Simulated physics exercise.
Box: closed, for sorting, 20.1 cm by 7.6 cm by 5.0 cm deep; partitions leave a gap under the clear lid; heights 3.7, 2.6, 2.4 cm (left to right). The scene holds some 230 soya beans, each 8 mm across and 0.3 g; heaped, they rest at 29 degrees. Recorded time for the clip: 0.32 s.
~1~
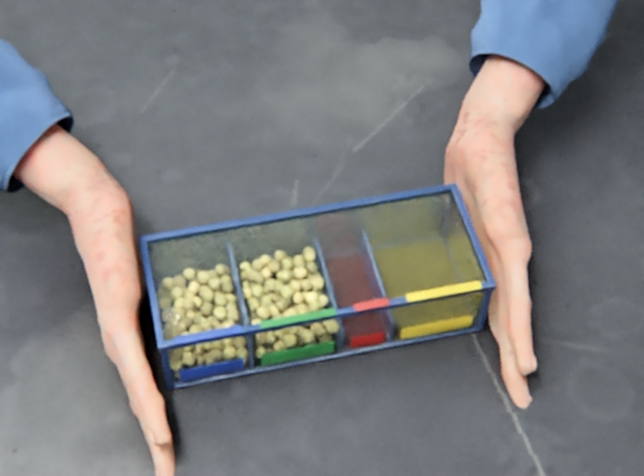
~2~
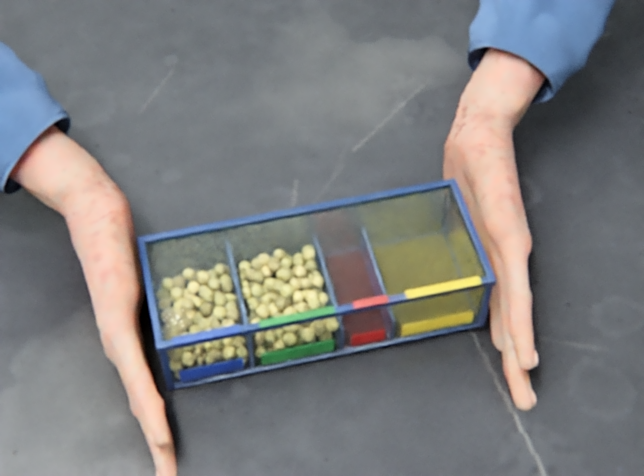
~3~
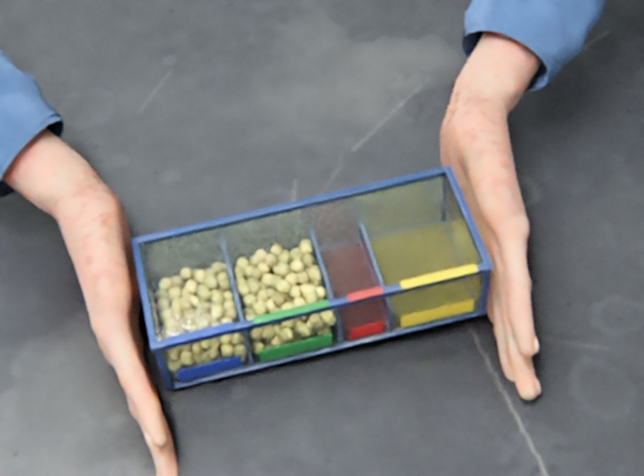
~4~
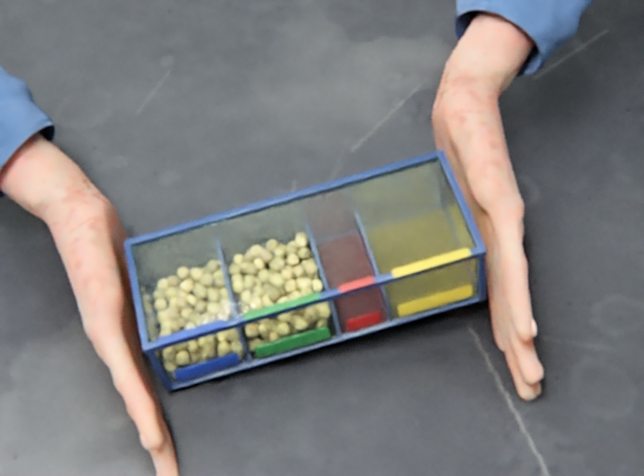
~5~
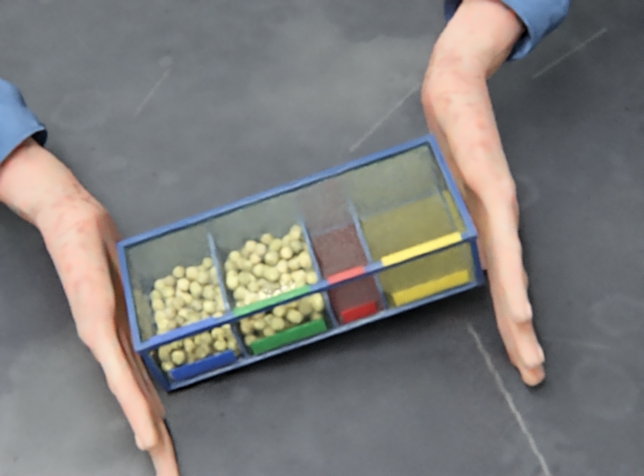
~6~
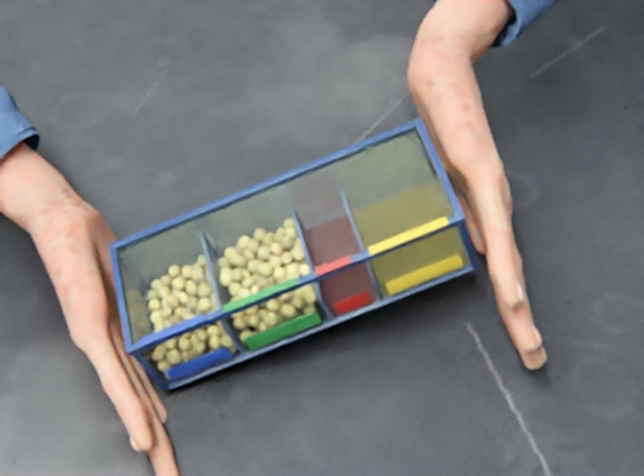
At first, two hands hold a clear, blue-edged box between them on a dark surface, with pale beans in the blue and green compartments at left and the red and yellow ones empty. Then the hands steadily tilt it, the right end rising, while the beans stay in their two compartments.
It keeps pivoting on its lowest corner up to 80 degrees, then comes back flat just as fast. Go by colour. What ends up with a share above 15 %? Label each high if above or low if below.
Red: Low; blue: High; green: High; yellow: Low.
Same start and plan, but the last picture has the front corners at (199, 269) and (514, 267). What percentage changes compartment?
About 30 %.
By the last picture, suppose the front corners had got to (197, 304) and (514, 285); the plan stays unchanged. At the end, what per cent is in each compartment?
Each compartment ends like this: Red 0 per cent, blue 40 per cent, green 35 per cent, yellow 30 per cent.
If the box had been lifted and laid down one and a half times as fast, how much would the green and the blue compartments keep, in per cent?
Final per cent - green: 45, blue: 55.
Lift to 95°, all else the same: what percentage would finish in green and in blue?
With that change it's green at 40 per cent and blue at 60 per cent.
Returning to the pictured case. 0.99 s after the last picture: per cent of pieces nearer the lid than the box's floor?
Some 10 per cent.
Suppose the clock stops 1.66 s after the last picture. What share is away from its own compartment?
Around 5 percent.
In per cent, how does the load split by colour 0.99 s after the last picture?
Red 0 %, blue 50 %, green 50 %, yellow 0 %.
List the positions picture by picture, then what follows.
Box tilt 0 degrees, front corners at (165, 343) and (488, 283); blue 45 %, green 55 %, in the first frame.
Box tilt 1 degrees, front corners at (163, 344) and (488, 279), in the second frame.
Box tilt 5 degrees, front corners at (157, 344) and (484, 266), lowest corner left back, in the third frame.
Box tilt 9 degrees, front corners at (150, 345) and (478, 250), lowest corner left back, in the fourth frame.
Box tilt 14 degrees, front corners at (142, 345) and (469, 233), lowest corner left back, in the fifth frame.
Box tilt 18 degrees, front corners at (133, 346) and (457, 217), lowest corner left back; blue 45 %, green 55 %, in the sixth frame.
Then, 0.99 s after the last picture, tilt 79 degrees; blue 50 %, green 50 %.
Then, 1.66 s after the last picture, tilt 34 degrees; blue 50 %, green 50 %.
Then, 2.36 s after the last picture, tilt 0 degrees; blue 50 %, green 50 %.
In the end, red 0 %, blue 50 %, green 50 %, yellow 0 %.
